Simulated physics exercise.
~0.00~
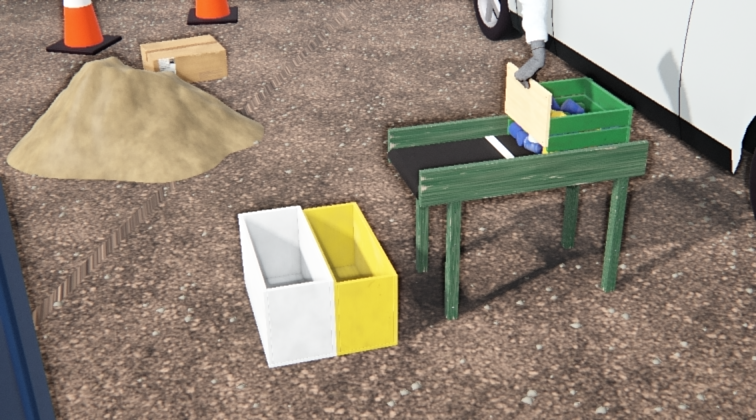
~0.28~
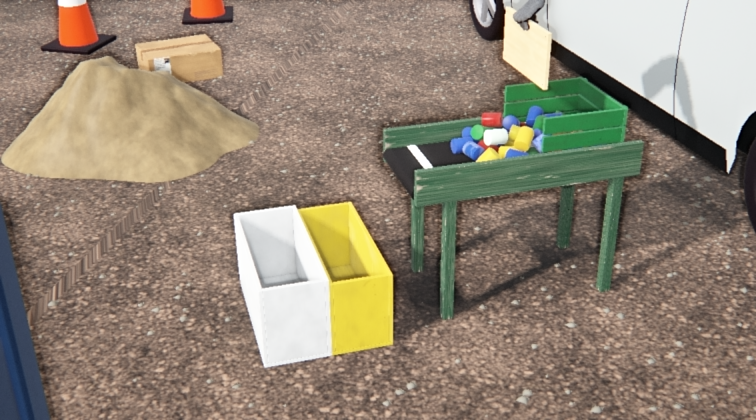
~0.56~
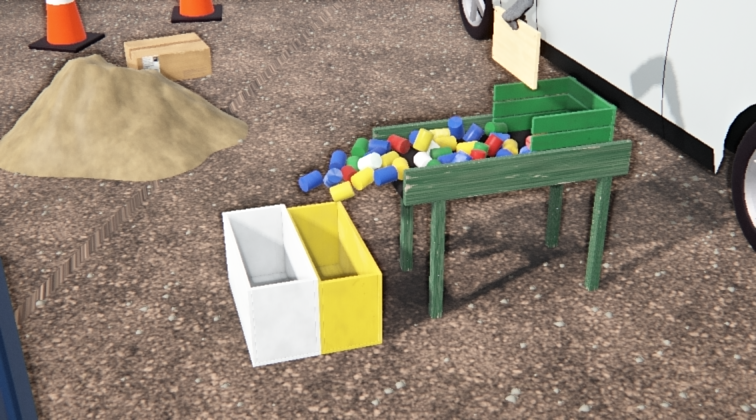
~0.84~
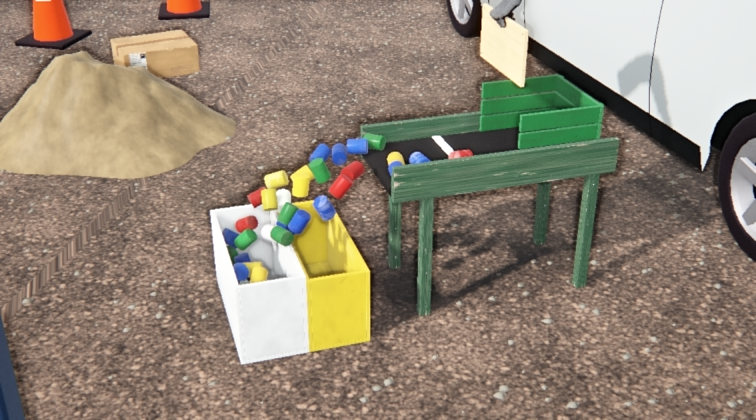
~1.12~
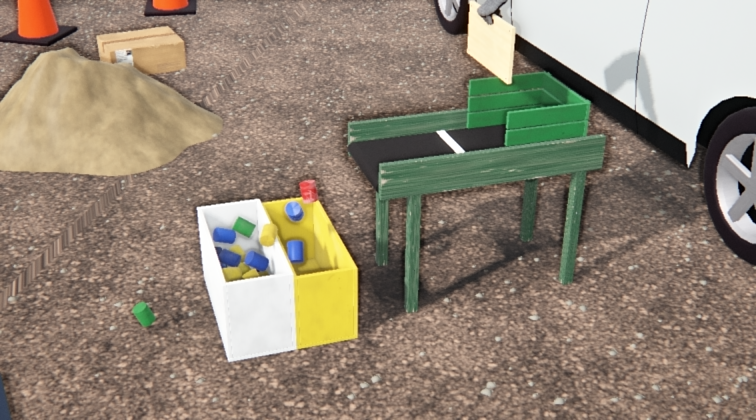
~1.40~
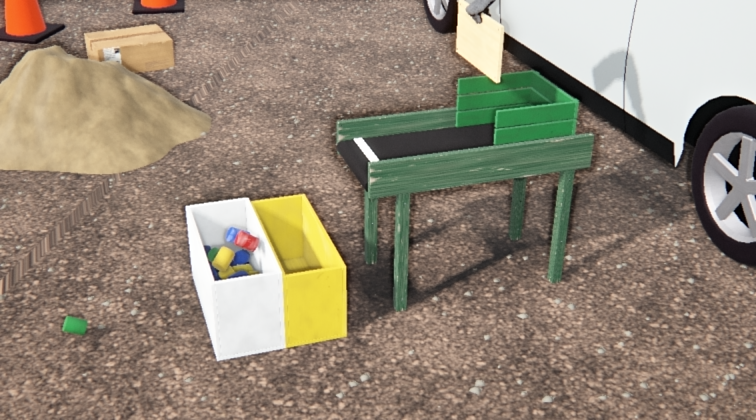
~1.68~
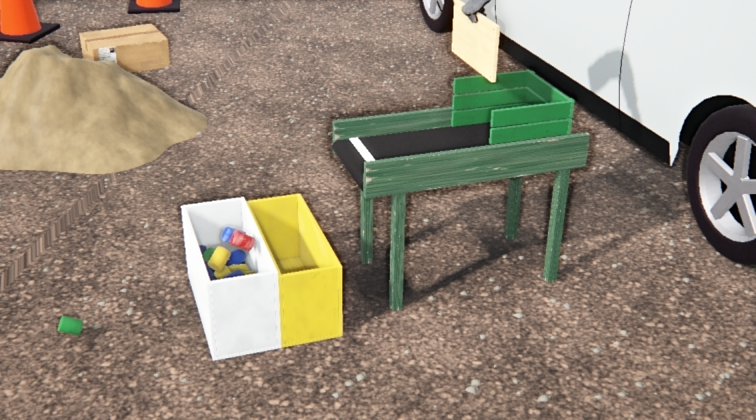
Colorful little jars spilled off the end of a dark conveyor belt after a gloved hand lifted the gate of a green pen, tumbling leftward until nearly all landed in the white tote, with one green jar on the ground beyond it.
